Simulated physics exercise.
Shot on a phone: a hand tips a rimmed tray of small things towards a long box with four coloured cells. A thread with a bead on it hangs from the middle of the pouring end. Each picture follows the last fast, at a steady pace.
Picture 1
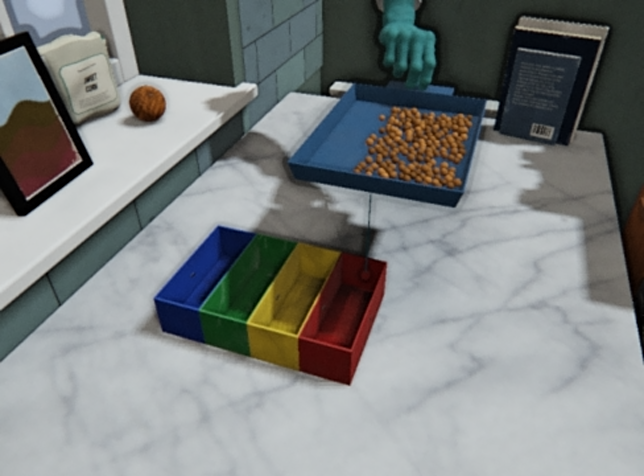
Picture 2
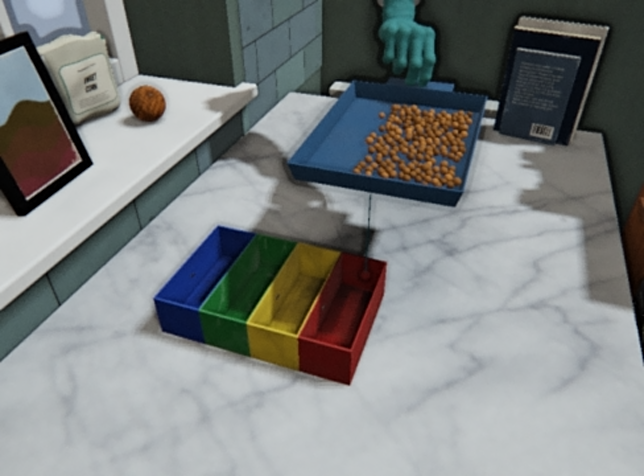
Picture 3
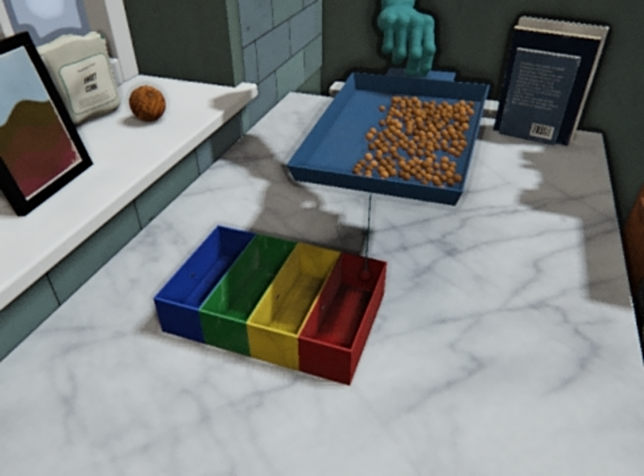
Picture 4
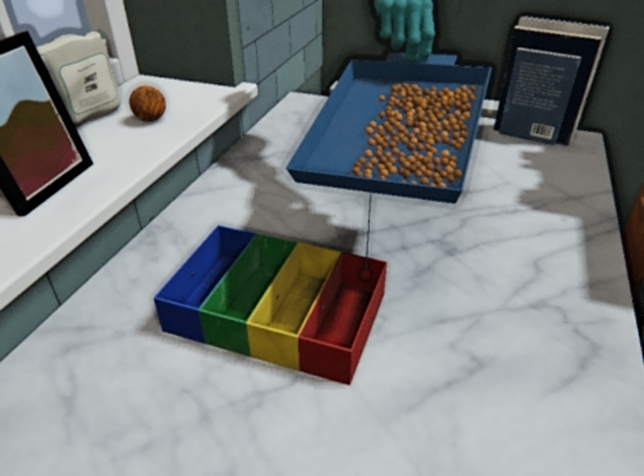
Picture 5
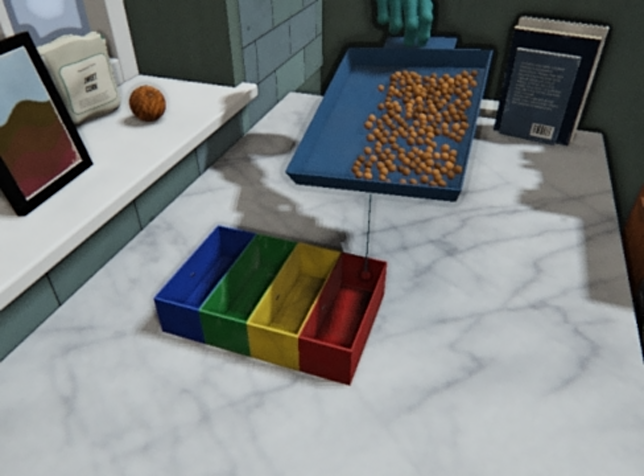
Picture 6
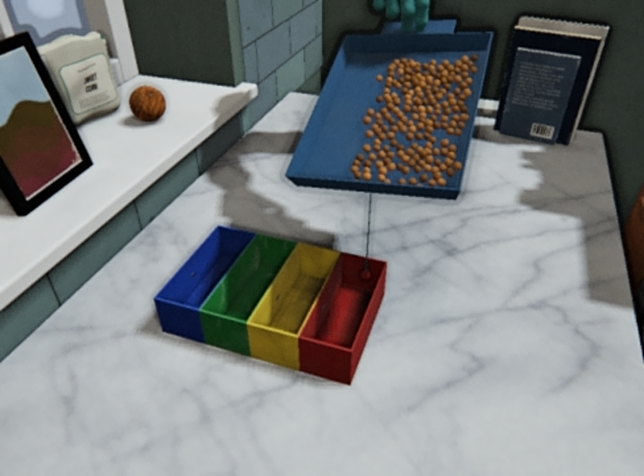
A teal hand tilting a blue tray of roasted chickpeas by raising its far end, beside a blue, green, yellow and red box.
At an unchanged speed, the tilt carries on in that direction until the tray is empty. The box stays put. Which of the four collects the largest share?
The yellow one.
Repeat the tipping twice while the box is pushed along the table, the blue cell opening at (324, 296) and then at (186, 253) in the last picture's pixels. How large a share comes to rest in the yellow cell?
It would be roughly 0 per cent, followed by roughly 20 per cent.
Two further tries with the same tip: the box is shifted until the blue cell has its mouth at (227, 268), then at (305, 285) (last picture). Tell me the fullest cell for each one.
The answer is the yellow cell for the first try and the blue one for the second.
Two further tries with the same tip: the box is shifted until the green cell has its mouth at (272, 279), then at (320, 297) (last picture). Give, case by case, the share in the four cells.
You'd get 100 per cent first and 100 per cent second.
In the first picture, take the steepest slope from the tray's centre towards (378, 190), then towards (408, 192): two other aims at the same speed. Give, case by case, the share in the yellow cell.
Close to 20 percent first and close to 0 percent second.
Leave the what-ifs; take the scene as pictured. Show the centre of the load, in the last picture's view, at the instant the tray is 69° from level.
I'd put the middle close to (349, 159).
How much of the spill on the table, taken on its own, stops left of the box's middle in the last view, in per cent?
Roughly 10 in a hundred.
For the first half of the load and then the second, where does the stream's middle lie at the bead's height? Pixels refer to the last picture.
Around (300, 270), followed by around (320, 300).
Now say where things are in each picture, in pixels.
Corners of the pouring end near (295, 160) and (458, 188), level; middle of the load near (422, 142), roasted chickpeas; bead on its thread near (366, 275); blue cell near (179, 318); green cell near (225, 330); yellow cell near (274, 344); red cell near (325, 358), in the first frame.
Corners of the pouring end near (294, 161) and (458, 188), level; middle of the load near (422, 140), in the second frame.
Corners of the pouring end near (293, 163) and (458, 187), tipped barely, lowest at the left corner; middle of the load near (422, 135), in the third frame.
Corners of the pouring end near (293, 166) and (457, 186), tipped a little, lowest at the left corner; middle of the load near (422, 126), in the fourth frame.
Corners of the pouring end near (292, 169) and (456, 185), tipped clearly, lowest at the left corner; middle of the load near (422, 118), in the fifth frame.
Corners of the pouring end near (291, 172) and (455, 185), tipped clearly, lowest at the left corner; middle of the load near (421, 110); blue cell near (180, 318); green cell near (225, 330); yellow cell near (274, 344); red cell near (325, 358), in the sixth frame.
Shortly afterwards, tray tipped steeply; all but a few on the tray; only a few falling or outside the box.
Next, tray tipped past a quarter turn; the bulk on the tray; a little in the yellow cell; only a few in the red cell; only a few in the green cell; a little falling or outside the box.
Some moments later, tray tipped past a quarter turn; near half in the yellow cell; near a quarter in the red cell; only a few in the green cell; a little falling or outside the box.
In the end, tray tipped past a quarter turn; near half in the yellow cell; near a quarter in the red cell; only a few in the green cell; none at all in the blue cell; a little outside the box.
